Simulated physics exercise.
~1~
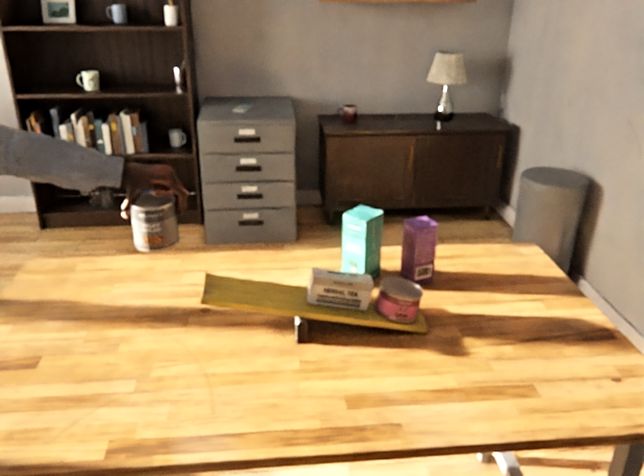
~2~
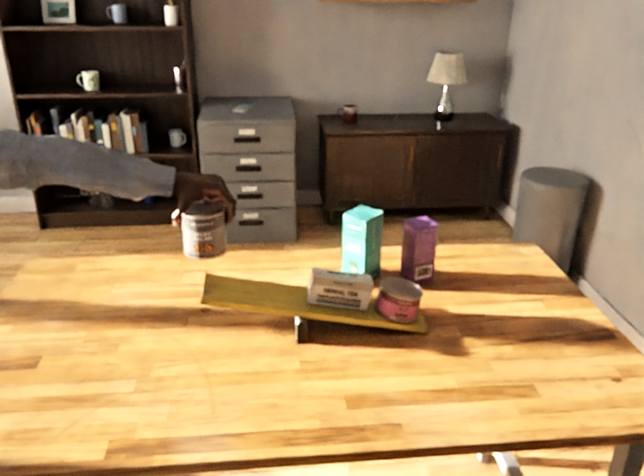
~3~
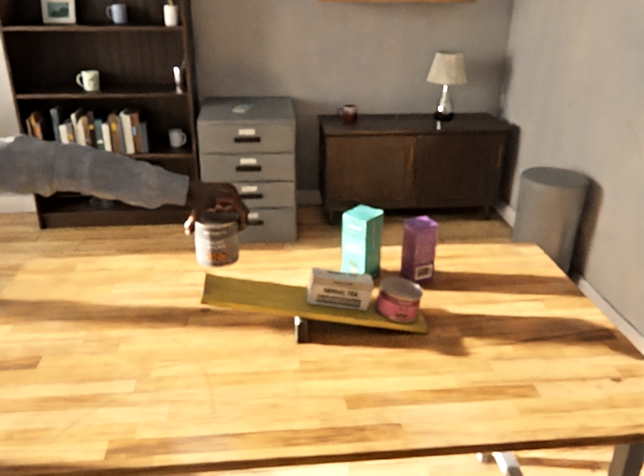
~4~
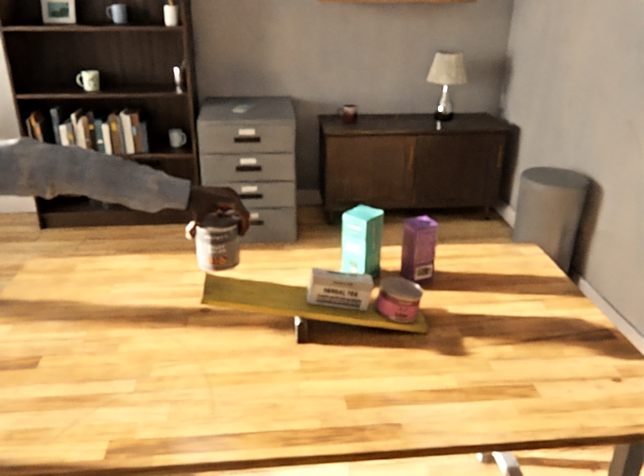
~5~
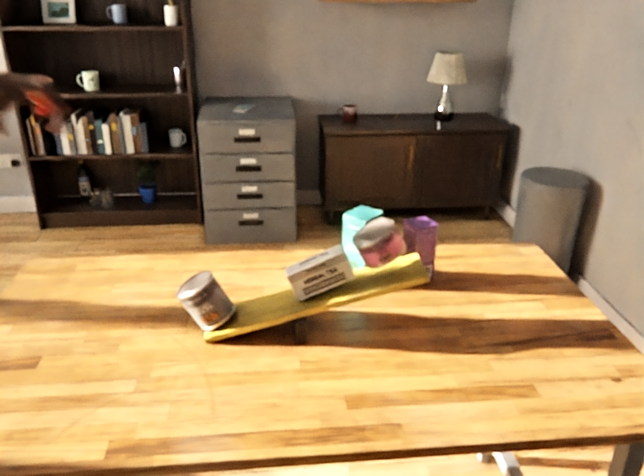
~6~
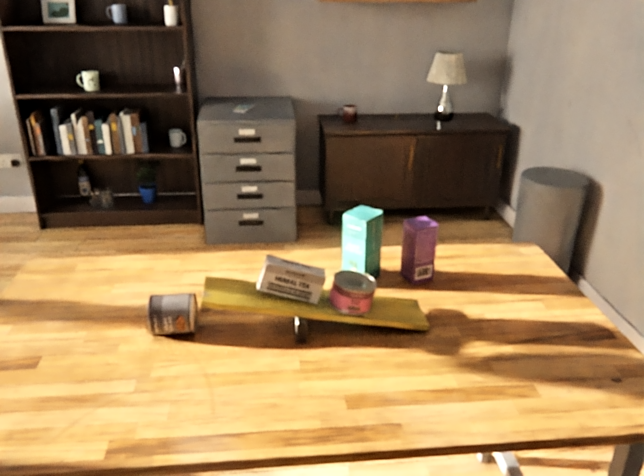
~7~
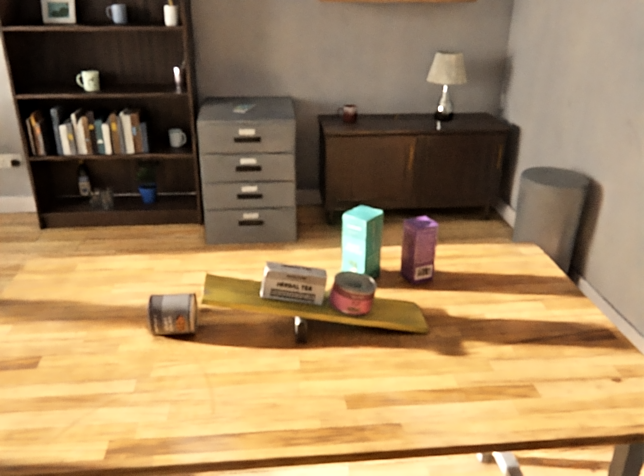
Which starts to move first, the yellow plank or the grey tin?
The grey tin moves first, carried to the right by the hand, while the yellow plank stays still until the tin is released.
